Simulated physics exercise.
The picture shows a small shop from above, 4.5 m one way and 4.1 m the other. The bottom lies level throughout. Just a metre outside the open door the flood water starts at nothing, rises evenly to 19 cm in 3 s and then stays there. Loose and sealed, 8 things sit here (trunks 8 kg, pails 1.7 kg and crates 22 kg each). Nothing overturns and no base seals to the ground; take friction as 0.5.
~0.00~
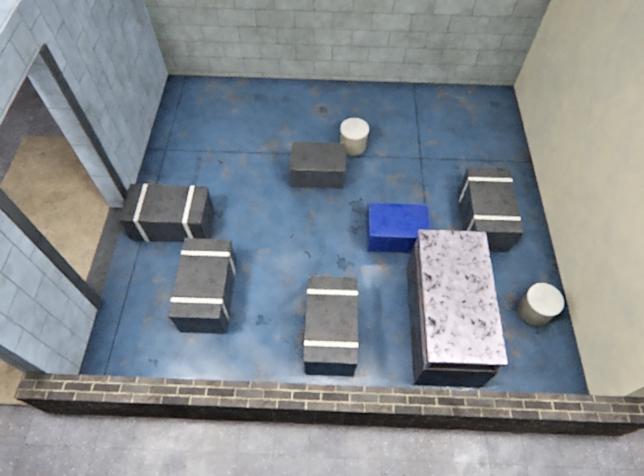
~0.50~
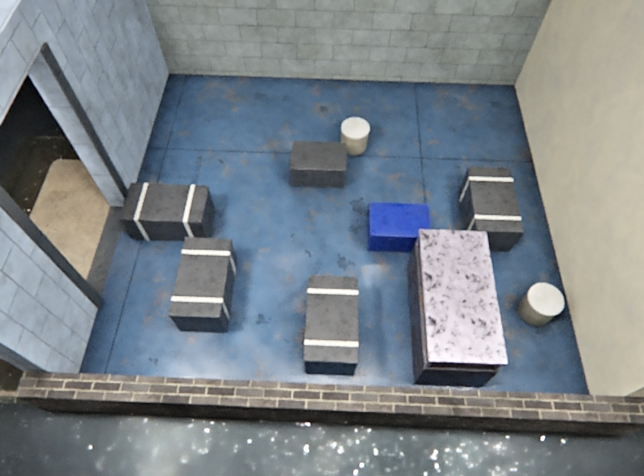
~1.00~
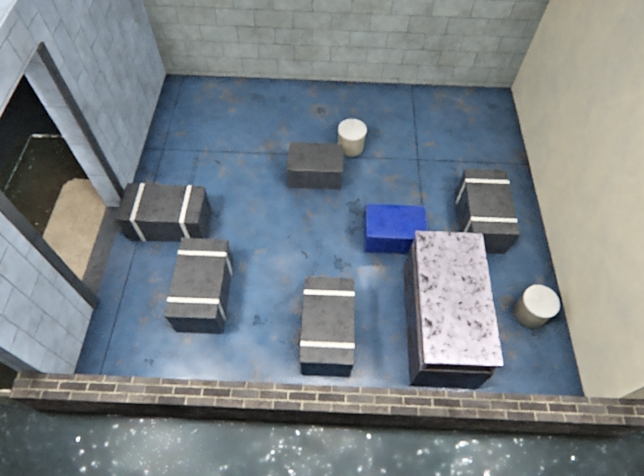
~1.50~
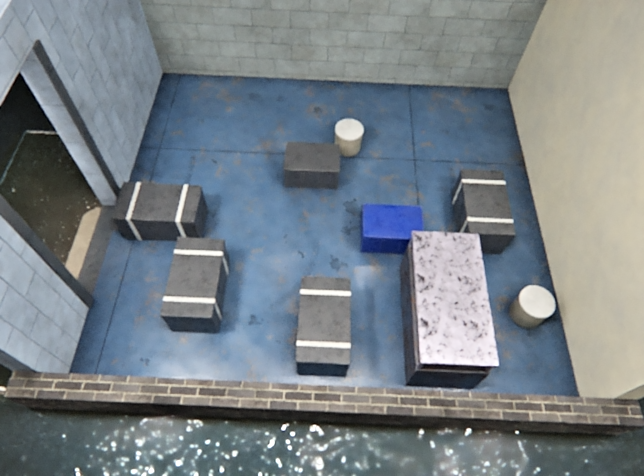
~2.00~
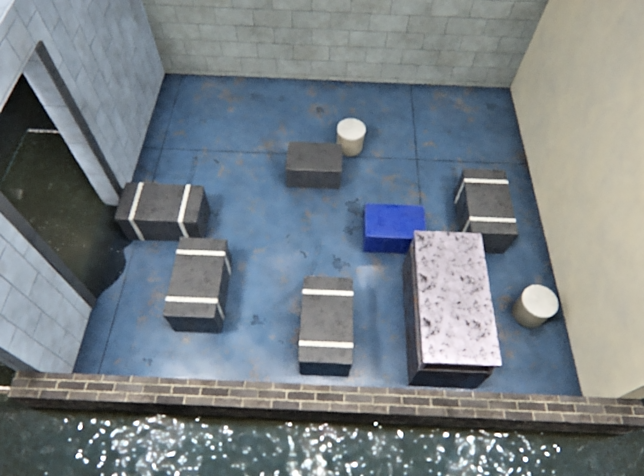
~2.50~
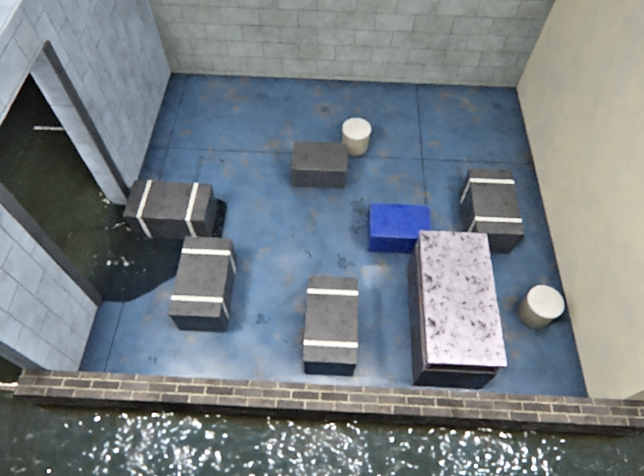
Dark, glinting water spreads along the outside of a small shop with a blue floor and pale block walls, seen from above over a low brick wall. Dark crates with white bands, a plain dark one, a blue one, a speckled pale-topped one at right and two whitish pails stand still. Water fills the left doorway, then creeps inside around the nearest crate, while the view shifts very slightly.
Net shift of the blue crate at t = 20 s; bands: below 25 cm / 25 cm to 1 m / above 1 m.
Result: A large displacement.
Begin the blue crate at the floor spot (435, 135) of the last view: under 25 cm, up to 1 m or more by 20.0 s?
Here it heads a good way off.
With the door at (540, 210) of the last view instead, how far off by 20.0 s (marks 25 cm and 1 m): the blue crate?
With that change, the blue crate is swept well off.
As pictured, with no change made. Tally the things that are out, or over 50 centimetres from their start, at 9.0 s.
The number I get is 3.
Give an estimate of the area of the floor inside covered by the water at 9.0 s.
Some 17 m2 of it.
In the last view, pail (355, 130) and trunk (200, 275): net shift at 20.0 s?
100 cm, 60 cm.
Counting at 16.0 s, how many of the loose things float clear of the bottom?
8.
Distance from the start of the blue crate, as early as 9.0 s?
Displacement near 30 cm.
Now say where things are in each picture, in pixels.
The first frame shows the blue crate at (400, 220), on the bottom; water covers 0.0 m2; 0 of 8 have shifted.
The second frame shows the blue crate at (400, 219) rests on the ground; 0.0 m2 under water; 0 of 8 have shifted.
The third frame shows the blue crate at (397, 221) rests on the ground; 0.0 m2 under water; 0 of 8 have shifted.
The fourth frame shows the blue crate at (393, 221) rests on the ground; 0.0 m2 under water; 0 of 8 have shifted.
The fifth frame shows the blue crate at (395, 221) rests on the ground; 0.1 m2 under water; 0 of 8 have shifted.
The sixth frame shows the blue crate at (401, 221), on the bottom; 0.6 m2 under water; 0 of 8 have shifted.
After 4.0 s the blue crate is near (401, 221), 0.0 m from its start, aground; 0 afloat.
After 9.0 s the blue crate is near (420, 202), 0.3 m from its start, aground; 5 afloat.
After 16.0 s the blue crate is near (509, 221), 1.1 m from its start, afloat; 8 afloat.
After 20.0 s the blue crate is near (510, 327), 1.4 m from its start, afloat; 8 afloat.
